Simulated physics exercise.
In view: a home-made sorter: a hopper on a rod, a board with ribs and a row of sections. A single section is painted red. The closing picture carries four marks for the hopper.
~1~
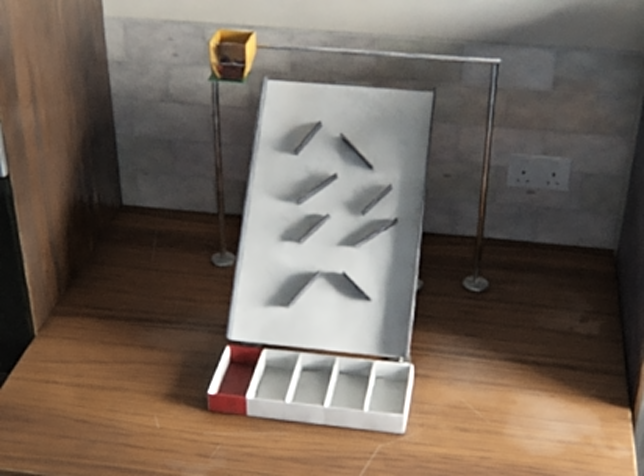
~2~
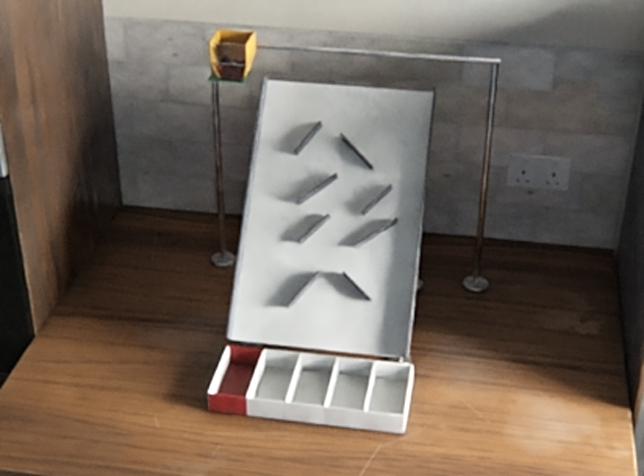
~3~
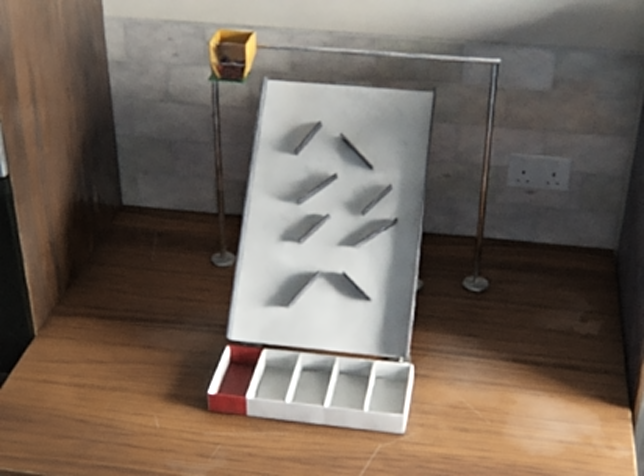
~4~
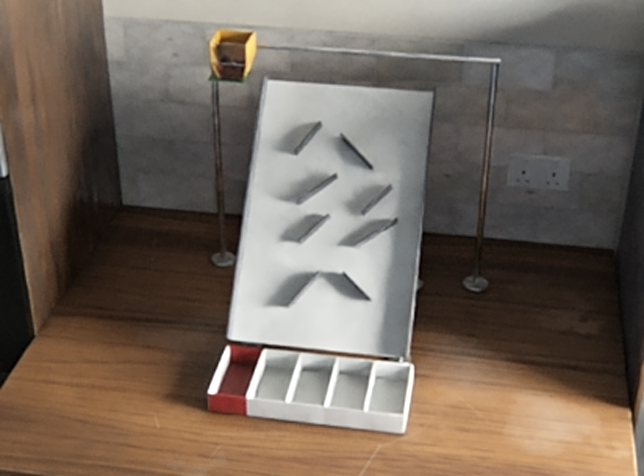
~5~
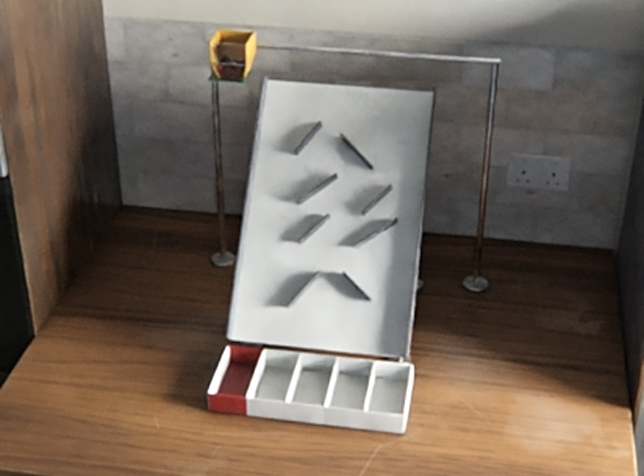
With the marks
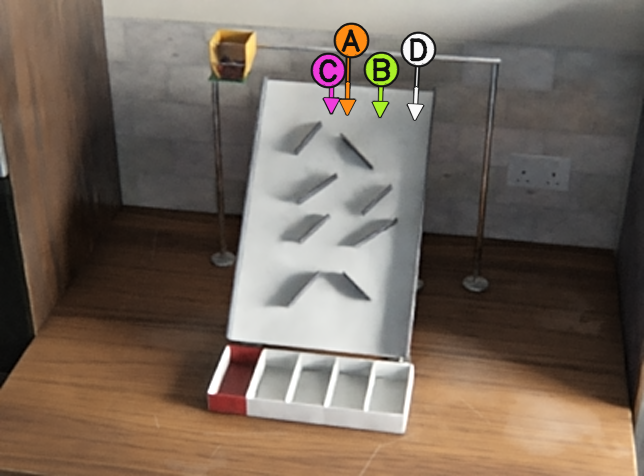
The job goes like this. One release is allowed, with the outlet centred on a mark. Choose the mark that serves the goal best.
Best: C.
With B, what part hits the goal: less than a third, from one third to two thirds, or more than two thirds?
Less than a third.
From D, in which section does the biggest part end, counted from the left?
It is the fifth one.
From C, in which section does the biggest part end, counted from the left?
It is the first one.
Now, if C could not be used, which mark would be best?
That is mark A.
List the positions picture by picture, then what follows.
The first frame shows hopper at (235, 67), kidney beans, door shut.
The second frame shows ribs (295, 152) to (320, 121), (341, 133) to (372, 166), (297, 201) to (337, 173).
The third frame shows ribs (362, 212) to (391, 184), (300, 240) to (329, 214), (355, 245) to (397, 218).
The fourth frame shows ribs (288, 305) to (319, 271), (343, 271) to (370, 299).
The fifth frame shows red section at (228, 403), number 1 of 5 from the left.
On the marked copy, mark A meets the board at (347, 109); mark B meets the board at (380, 111); mark C meets the board at (331, 107); mark D meets the board at (415, 114).
If A is chosen, about half in the red section, about half in other sections.
If B is chosen, a small part in the red section, nearly all in other sections.
If C is chosen, most in the red section, a small part in other sections.
If D is chosen, a small part in the red section, nearly all in other sections.
